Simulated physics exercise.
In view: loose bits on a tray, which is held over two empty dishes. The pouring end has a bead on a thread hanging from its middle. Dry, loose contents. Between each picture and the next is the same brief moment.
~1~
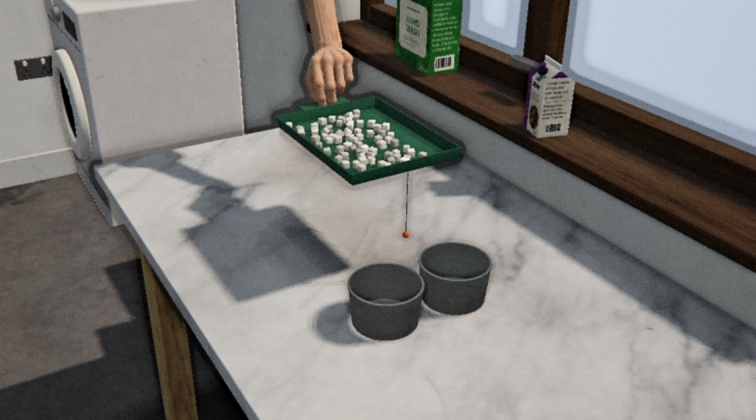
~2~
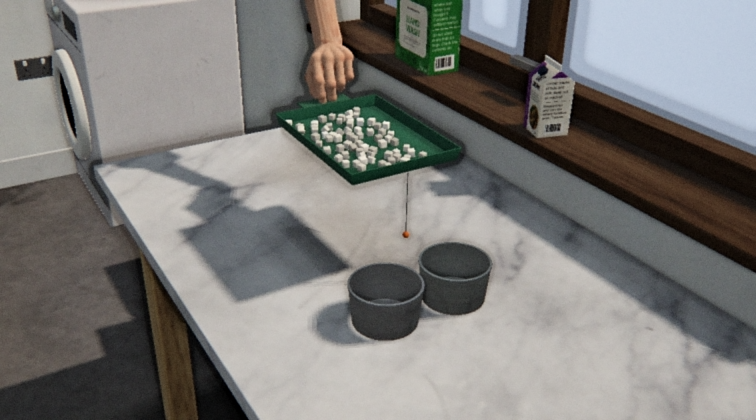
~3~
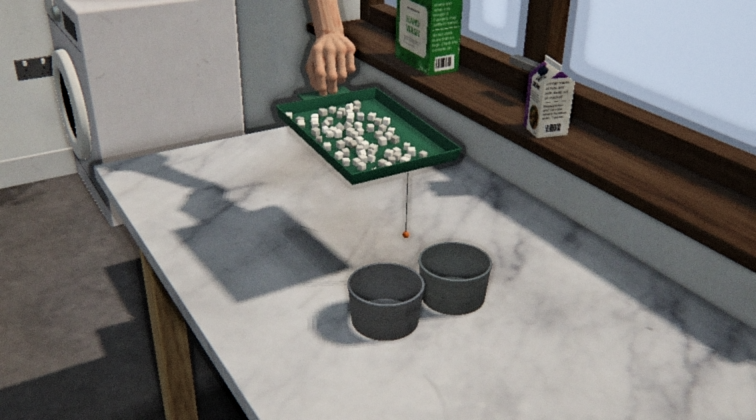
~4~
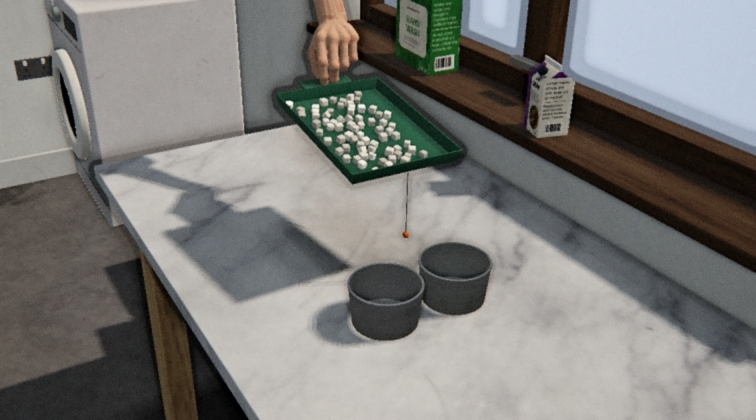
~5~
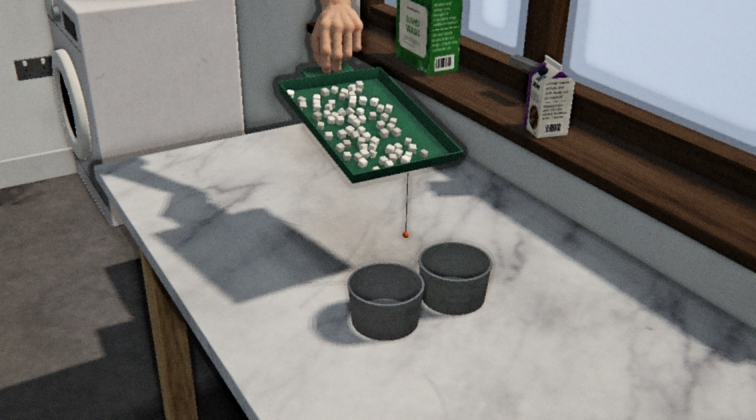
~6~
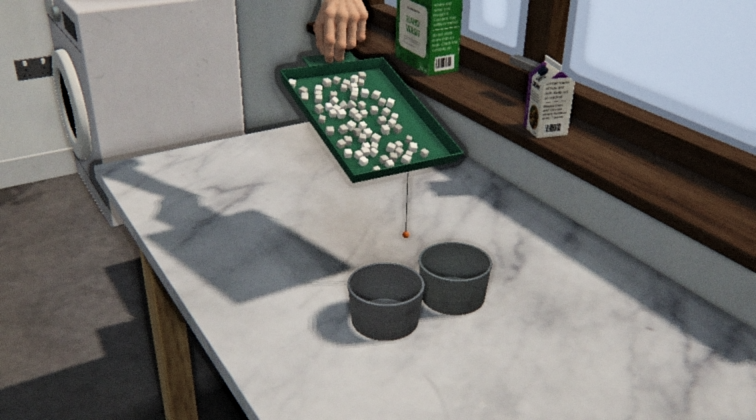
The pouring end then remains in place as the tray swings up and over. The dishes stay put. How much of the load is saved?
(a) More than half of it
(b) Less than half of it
More than half of it.
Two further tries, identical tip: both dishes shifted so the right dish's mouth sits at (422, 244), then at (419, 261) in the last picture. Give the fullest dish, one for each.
Place 1: The one on the right side; place 2: The one on the right side.
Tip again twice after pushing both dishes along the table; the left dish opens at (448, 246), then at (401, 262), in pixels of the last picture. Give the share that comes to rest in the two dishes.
Close to 50 in a hundred, then close to 80 in a hundred.
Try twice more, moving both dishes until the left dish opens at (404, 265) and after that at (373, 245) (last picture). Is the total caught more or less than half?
The pair would catch the greater share the first time and the lesser share the second time.
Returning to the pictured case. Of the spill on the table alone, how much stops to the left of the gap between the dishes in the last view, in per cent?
30 per cent or thereabouts.
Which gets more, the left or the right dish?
The one at right wins.
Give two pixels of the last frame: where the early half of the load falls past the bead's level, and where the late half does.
Earlier portion about (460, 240); later portion about (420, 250).
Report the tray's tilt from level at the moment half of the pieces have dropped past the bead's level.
Roughly 115°.
Just after the last frame, tray tipped steeply; almost all on the tray; just a few in the air.
A moment on, tray tipped past a quarter turn; the larger part on the tray; about a tenth in the left dish; about a tenth in the right dish; just a few outside both; just a few in the air.
Further on, tray tipped past a quarter turn; roughly a quarter in the left dish; roughly half in the right dish; roughly a quarter outside both.
When it is over, tray tipped past a quarter turn; roughly a quarter in the left dish; roughly half in the right dish; roughly a quarter outside both.
